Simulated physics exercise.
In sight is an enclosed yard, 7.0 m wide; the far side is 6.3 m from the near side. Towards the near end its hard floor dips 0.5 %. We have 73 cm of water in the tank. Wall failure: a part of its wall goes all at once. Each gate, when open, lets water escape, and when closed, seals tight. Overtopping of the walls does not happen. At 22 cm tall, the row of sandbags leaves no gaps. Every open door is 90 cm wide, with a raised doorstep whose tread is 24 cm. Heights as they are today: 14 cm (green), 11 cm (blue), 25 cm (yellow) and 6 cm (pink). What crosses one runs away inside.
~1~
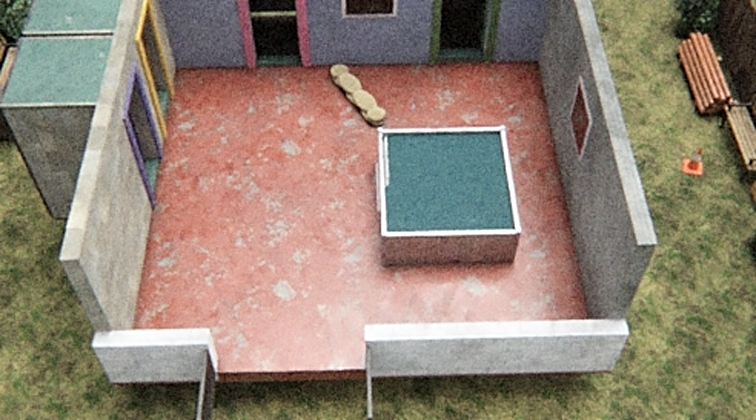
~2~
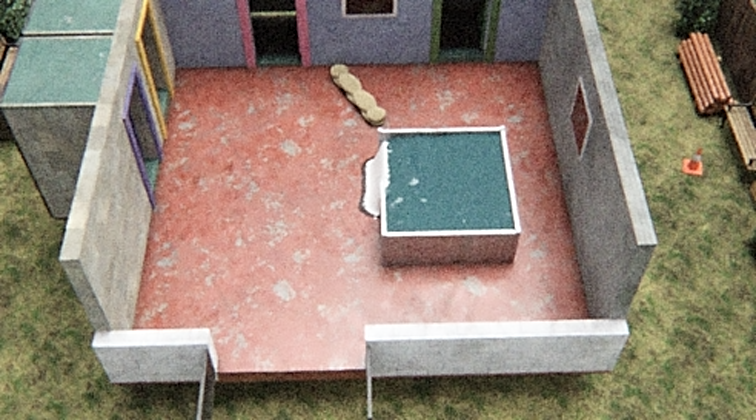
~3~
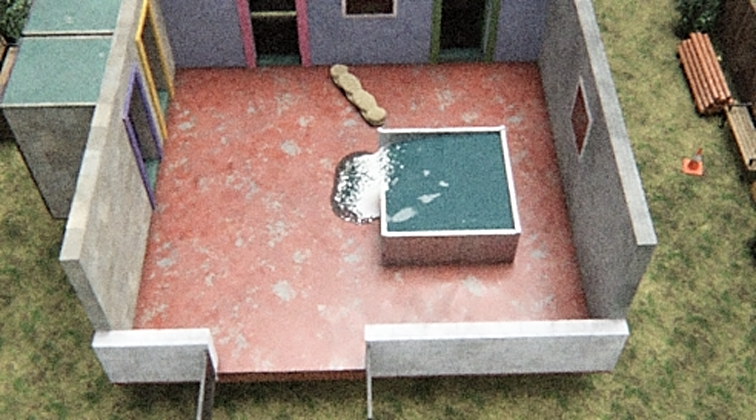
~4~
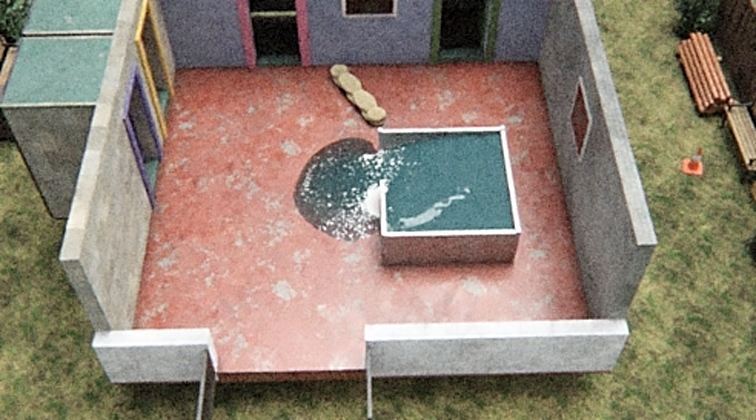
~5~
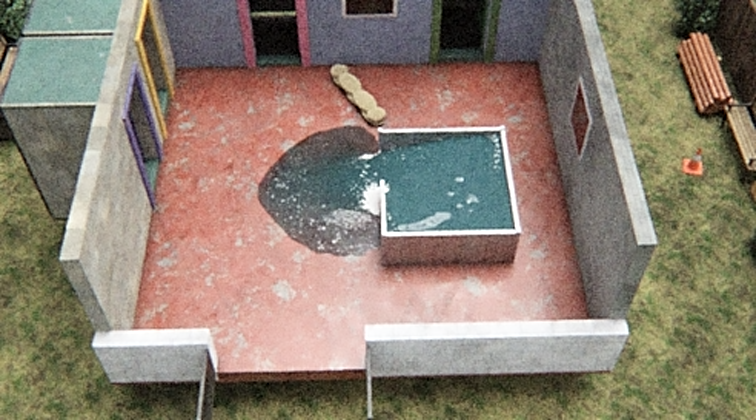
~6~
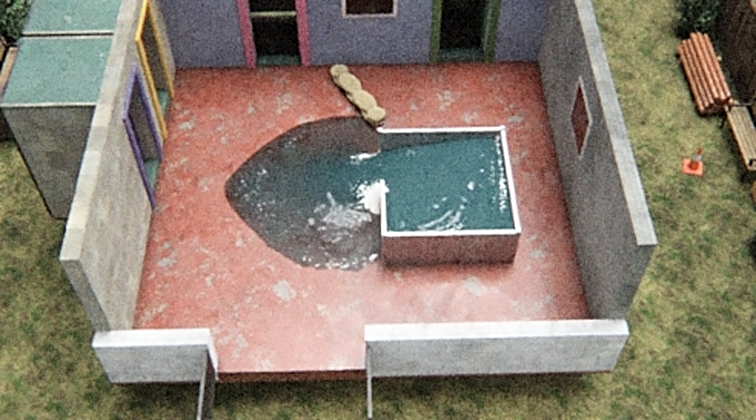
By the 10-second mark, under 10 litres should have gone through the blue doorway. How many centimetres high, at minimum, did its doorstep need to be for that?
It needed to be about 24 cm high.
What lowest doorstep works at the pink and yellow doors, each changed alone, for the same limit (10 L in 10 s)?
Roughly 11.5 cm for the pink door and roughly 20 cm for the yellow door.
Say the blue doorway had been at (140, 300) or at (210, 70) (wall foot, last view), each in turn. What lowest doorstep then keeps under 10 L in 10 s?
In turn: About 14.5 cm, about 26 cm.
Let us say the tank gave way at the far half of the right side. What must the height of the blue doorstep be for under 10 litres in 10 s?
In that case you'd want it roughly 6.0 cm high.
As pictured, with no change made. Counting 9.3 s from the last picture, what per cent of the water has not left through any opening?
I'd put it at about 82 per cent.
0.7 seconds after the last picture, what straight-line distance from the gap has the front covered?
Around 4.2 m from the gap.
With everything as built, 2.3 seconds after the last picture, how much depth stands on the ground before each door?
At the green door the depth is 0 cm, at blue 24 cm, at yellow 21 cm and at pink 9 cm.
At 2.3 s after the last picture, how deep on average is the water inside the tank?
Averaged depth comes out at about 34 cm.
Then, 0.7 s after the last picture water covers 35 % of the floor, deepest (42 cm) near (377, 186); 16 cm at the blue door, 10 litres in over its 11 cm doorstep.
Then, 2.3 s after the last picture water covers 50 % of the floor, deepest (32 cm) near (128, 360); 24 cm at the blue door, 144 litres in over its 11 cm doorstep.
Then, 9.3 s after the last picture water covers 90 % of the floor, deepest (14 cm) near (128, 360); 8 cm at the blue door, 220 litres in over its 11 cm doorstep.
At the blue door as built, the water peaked near 28 cm, 1.5 s after the last picture.
Run again over the same 10 s with other heights there, 24 litres in over 21.5 cm, 0 litres over 29 cm. The limit of 10 litres is kept from about 24 cm up.
